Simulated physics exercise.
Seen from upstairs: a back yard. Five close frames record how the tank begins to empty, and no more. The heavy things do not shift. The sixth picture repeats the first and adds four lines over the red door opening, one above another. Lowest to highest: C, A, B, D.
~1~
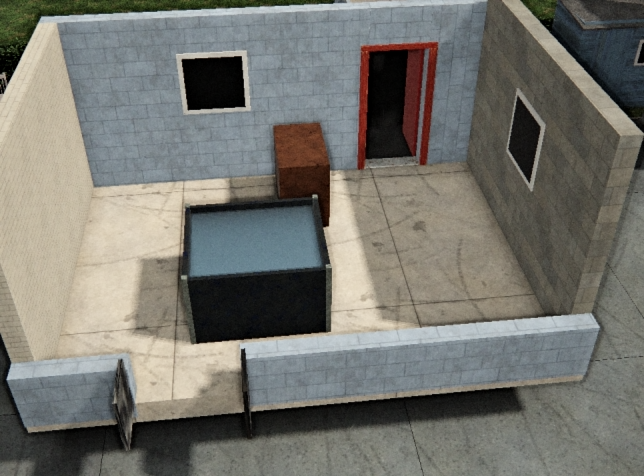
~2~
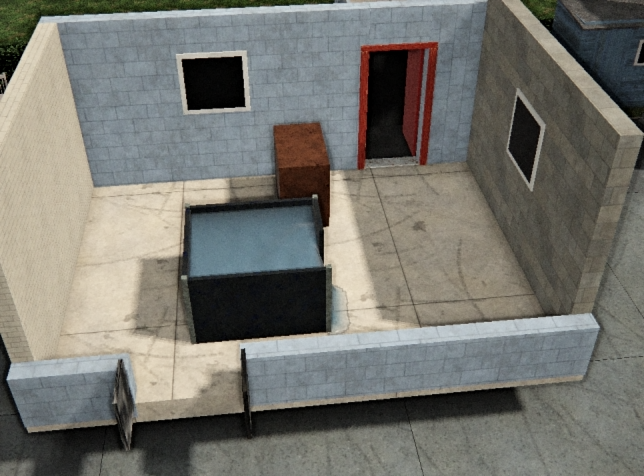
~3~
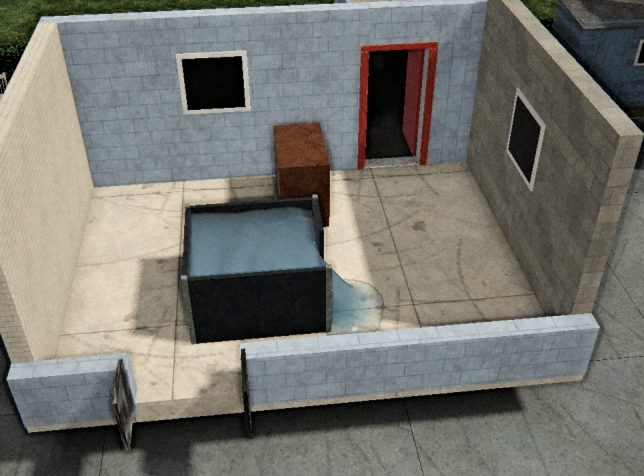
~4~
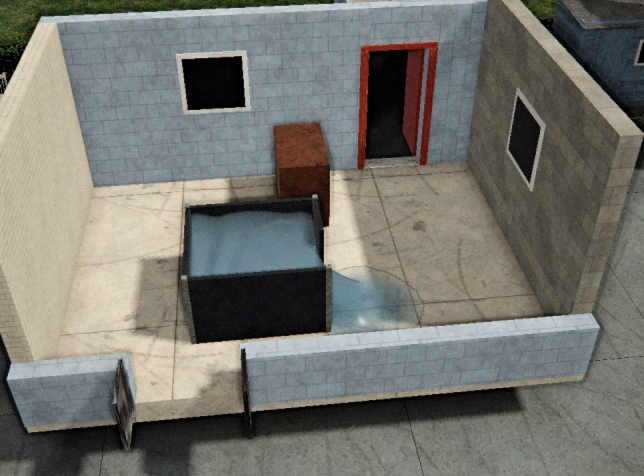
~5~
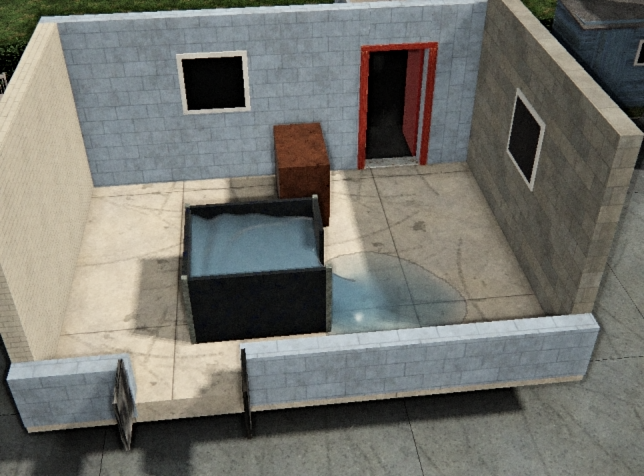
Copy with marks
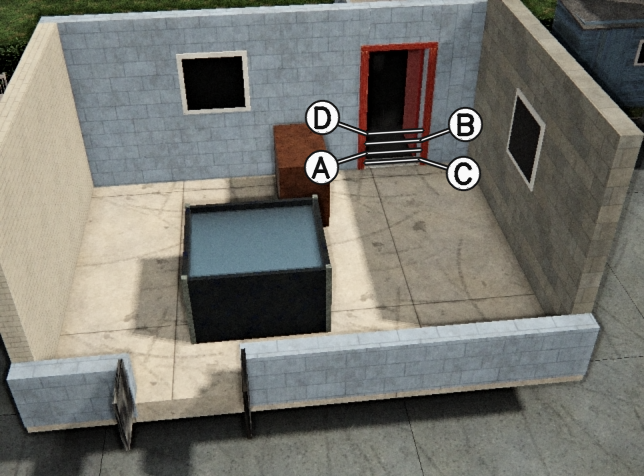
At first, a dark tank full of still water sits in a walled back yard with a red doorway and a rusty-brown block behind it. Water then emerges at the tank's right side, and the level inside drops as a shallow puddle spreads steadily rightward across the pale paving.
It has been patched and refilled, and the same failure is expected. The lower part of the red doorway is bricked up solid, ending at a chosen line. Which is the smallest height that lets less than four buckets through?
A will do.
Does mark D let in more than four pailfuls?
No.
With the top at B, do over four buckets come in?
No, not at all.
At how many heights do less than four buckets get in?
Three.
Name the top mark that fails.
C it is.
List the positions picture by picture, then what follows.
The first picture shows water in the tank at rest, its middle at (255, 241); foot of the red doorway at (392, 167); open gate at (184, 345).
In the second picture, 1 % of the ground under water, visible out to (334, 288).
In the third picture, 3 % of the ground under water, visible out to (373, 294).
In the fourth picture, 7 % of the ground under water, visible out to (417, 303).
In the fifth picture, 13 % of the ground under water, visible out to (460, 302).
In white, A at (393, 151); B at (393, 141); C at (392, 161); D at (394, 132); from the bottom up C, A, B, D.
With A, a splash gets over, under a bucket.
With B, nothing gets over.
With C, some 15 bucketfuls get in.
With D, nothing gets over.
